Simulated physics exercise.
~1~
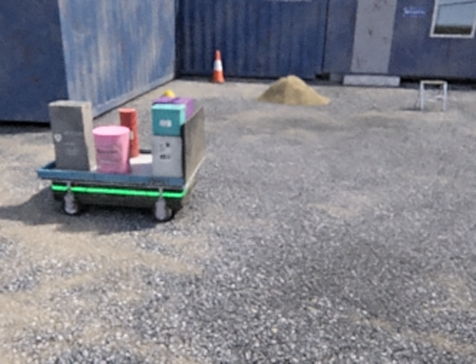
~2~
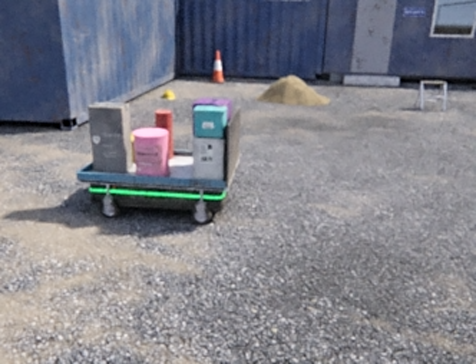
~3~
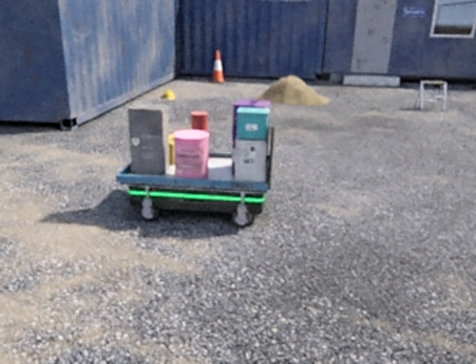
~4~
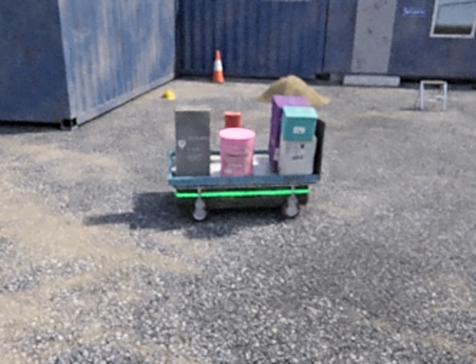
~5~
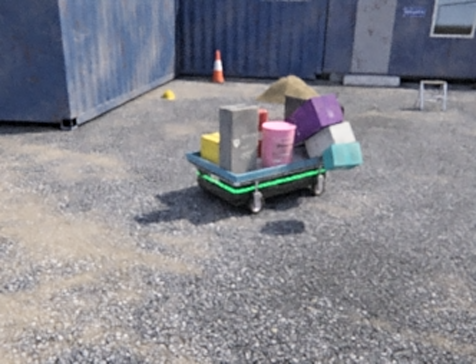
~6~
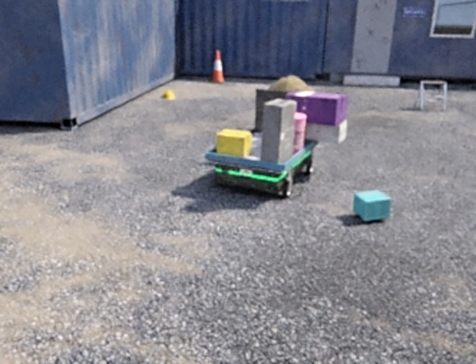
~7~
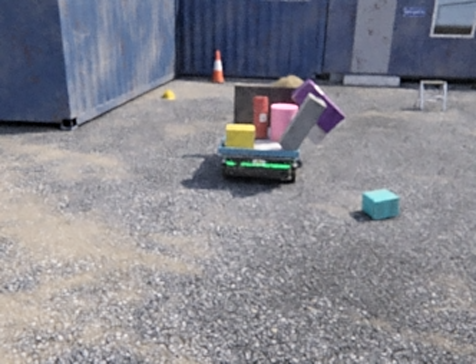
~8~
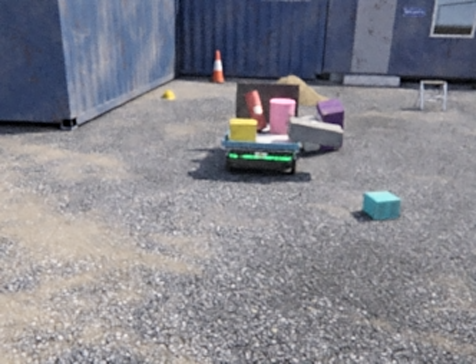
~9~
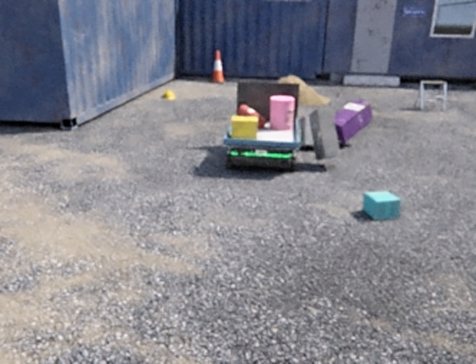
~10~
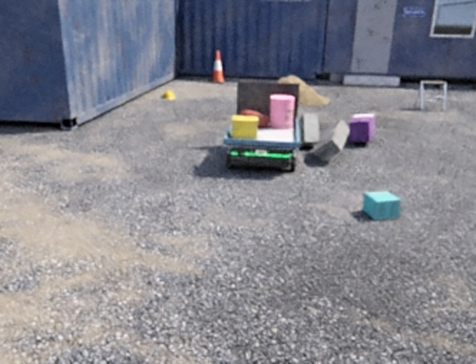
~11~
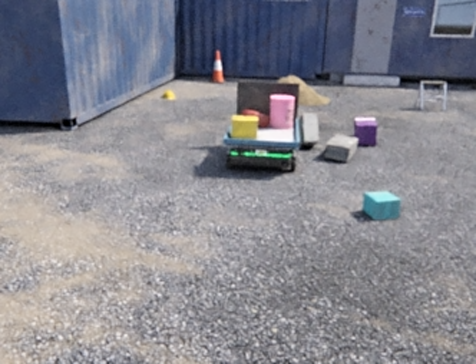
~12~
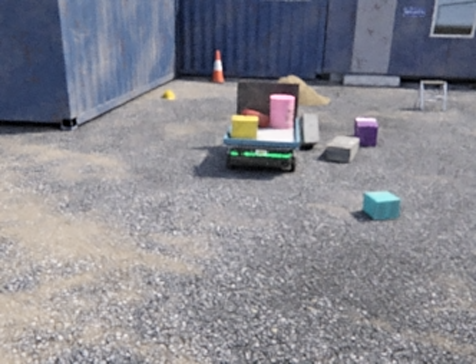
A flat cart loaded with boxes and canisters rolled right across gravel and curved away, spilling a turquoise box, then white, purple and grey ones; it stopped with a yellow box and upright pink pail aboard, a red canister toppled behind them.
